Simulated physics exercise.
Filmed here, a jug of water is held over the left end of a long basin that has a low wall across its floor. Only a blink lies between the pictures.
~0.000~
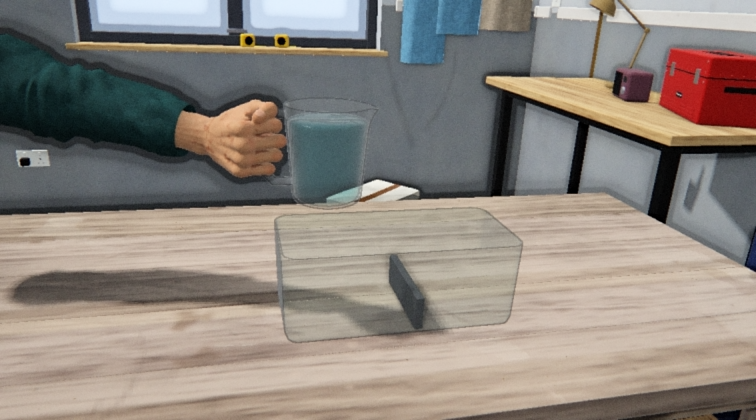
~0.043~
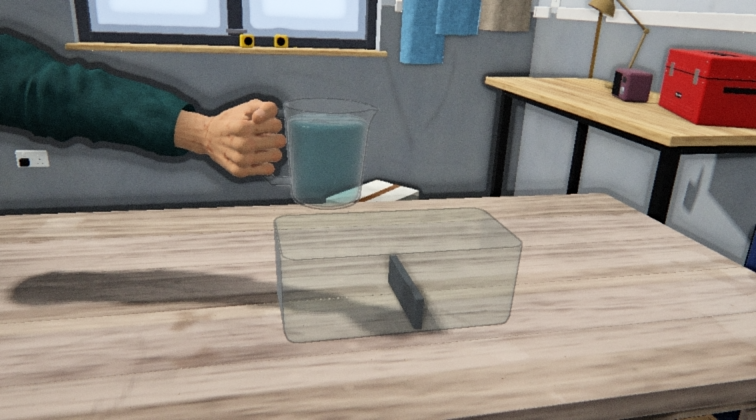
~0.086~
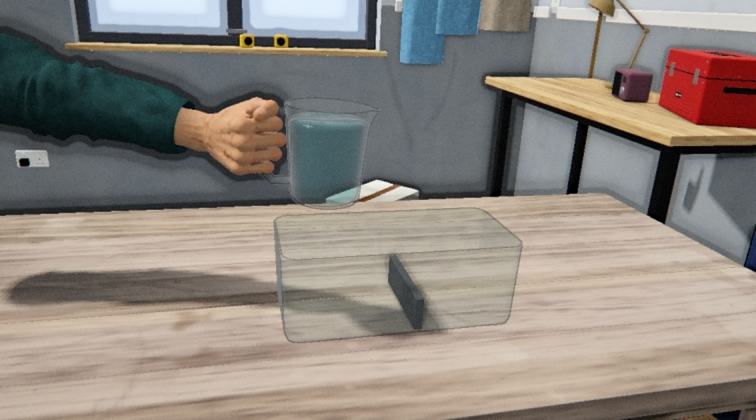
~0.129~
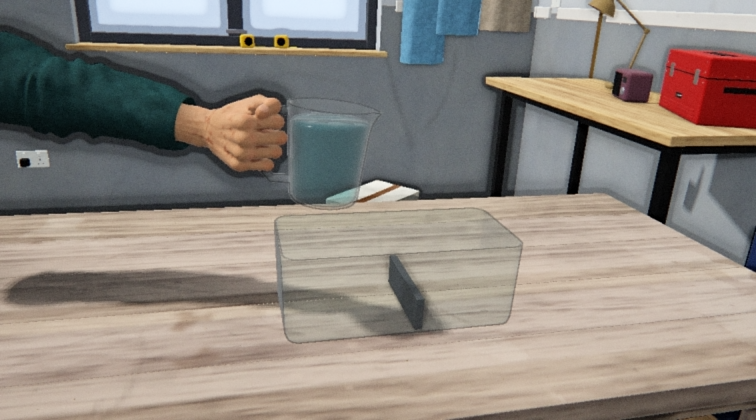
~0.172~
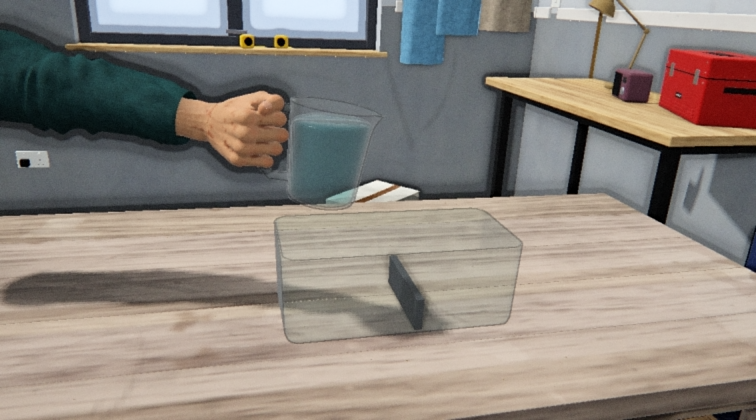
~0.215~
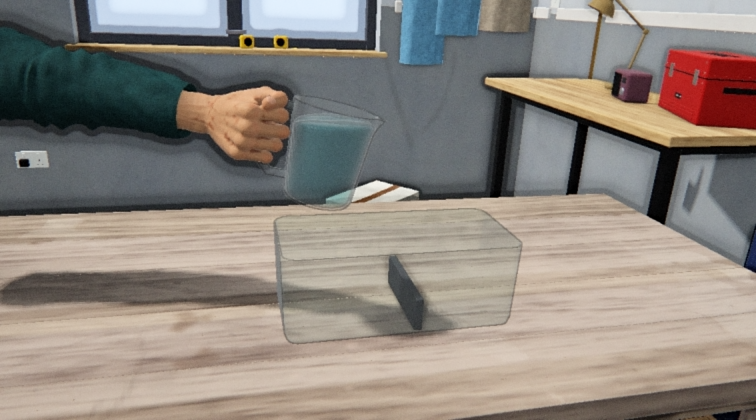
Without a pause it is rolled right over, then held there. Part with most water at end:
Fullest on the right.
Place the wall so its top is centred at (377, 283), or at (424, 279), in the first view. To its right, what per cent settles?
Well, it's close to 90 per cent for the first one, then 30 per cent for the other.
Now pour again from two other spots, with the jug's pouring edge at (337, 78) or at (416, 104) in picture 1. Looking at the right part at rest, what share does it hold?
Roughly 10 per cent, then roughly 90 per cent.
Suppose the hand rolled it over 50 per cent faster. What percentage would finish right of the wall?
Near 40 parts in a hundred.
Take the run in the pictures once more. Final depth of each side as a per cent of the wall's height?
Once still, it is 20 % on the left and 50 % on the right.
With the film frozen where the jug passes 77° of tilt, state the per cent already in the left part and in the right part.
About 0 per cent left, 10 per cent right.
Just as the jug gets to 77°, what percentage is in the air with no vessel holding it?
I'd say some 20 per cent of it.
Then, 0.61 s in, the tilt is 77° and 72 per cent is still to pour, 0 is left of the wall and 9 right of it.
Then, 0.90 s in, the tilt is 116° and 11 per cent is still to pour, 21 is left of the wall and 59 right of it.
Then, 1.21 s in, the tilt is 121° and 0 per cent is still to pour, 36 is left of the wall and 63 right of it.
Then, 1.54 s in, the tilt is 121° and 0 per cent is still to pour, 36 is left of the wall and 63 right of it.
Finally, 36 per cent lies left of the wall, 63 right of it and 1 outside.
